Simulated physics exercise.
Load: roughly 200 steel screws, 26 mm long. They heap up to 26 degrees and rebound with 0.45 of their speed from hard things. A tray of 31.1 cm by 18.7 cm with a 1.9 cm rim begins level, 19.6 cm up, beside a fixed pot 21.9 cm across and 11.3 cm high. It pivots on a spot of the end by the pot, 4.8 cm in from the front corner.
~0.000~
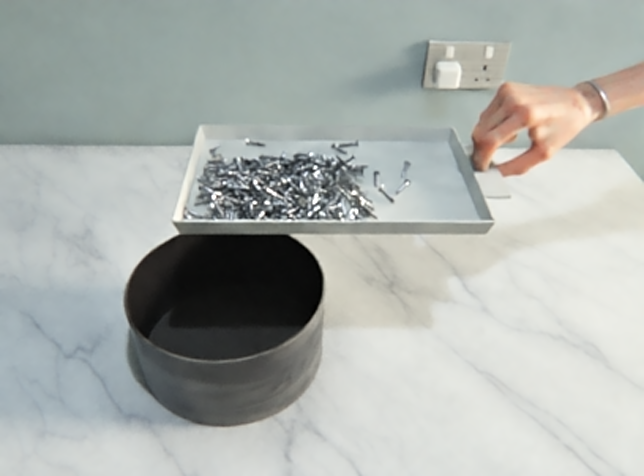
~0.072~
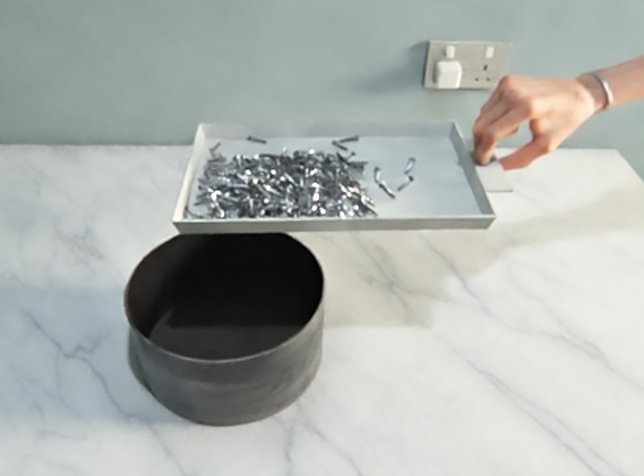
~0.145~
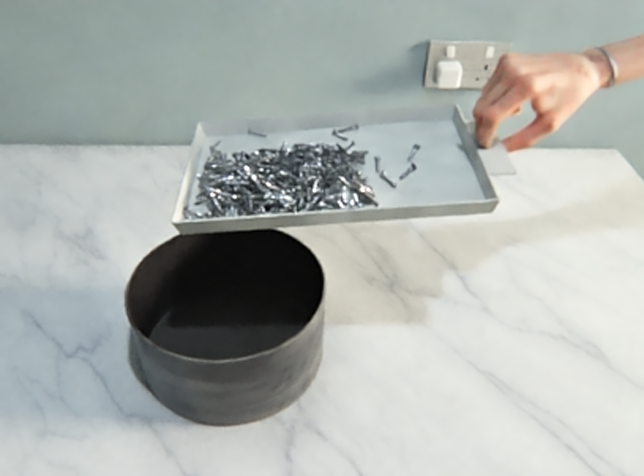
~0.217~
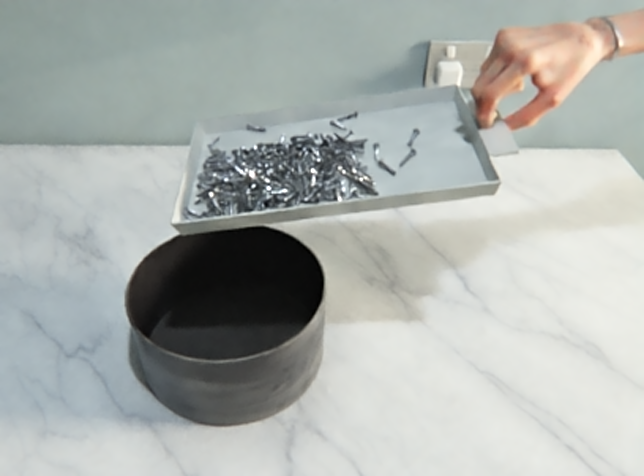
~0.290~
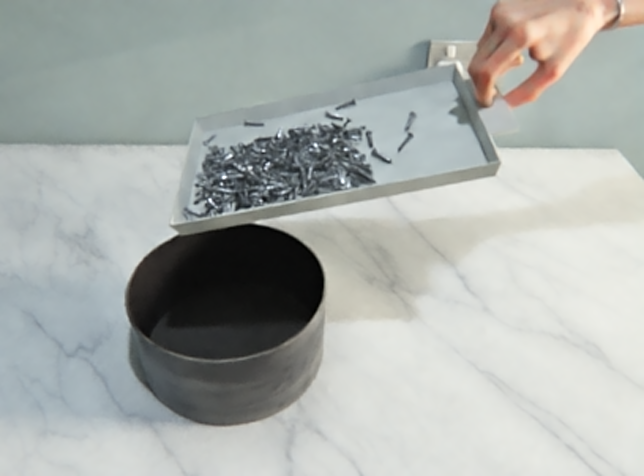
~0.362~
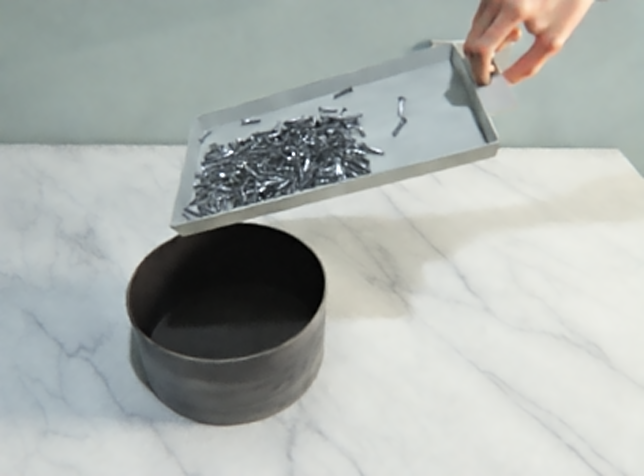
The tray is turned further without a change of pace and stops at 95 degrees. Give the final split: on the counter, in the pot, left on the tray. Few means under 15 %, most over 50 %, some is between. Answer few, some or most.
Counter: Some, pot: Most, tray: Few.
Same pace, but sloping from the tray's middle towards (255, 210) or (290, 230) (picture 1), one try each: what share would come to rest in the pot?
About 100 and 100 per cent.
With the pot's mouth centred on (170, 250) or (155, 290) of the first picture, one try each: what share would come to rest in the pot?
About 95 and 95 per cent.
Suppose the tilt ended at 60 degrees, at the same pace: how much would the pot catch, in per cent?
Then about 50 per cent.
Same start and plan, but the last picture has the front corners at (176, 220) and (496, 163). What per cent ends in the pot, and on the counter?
Pot 65, counter 35.
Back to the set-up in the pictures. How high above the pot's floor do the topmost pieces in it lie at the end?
Roughly 2.5 cm.
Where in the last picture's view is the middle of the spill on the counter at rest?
Around (118, 311).
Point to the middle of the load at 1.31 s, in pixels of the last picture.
Near (158, 226).
Then, at 0.93 s, tilt 55 degrees; the tray holds 100 %, the pot 0 %.
Then, at 1.31 s, tilt 79 degrees; the tray holds 45 %, the pot 20 %.
Then, at 1.78 s, tilt 95 degrees; the tray holds 0 %, the pot 65 %.
In the end, at 2.6 s, counter 35 %, pot 65 %, tray 0 %.
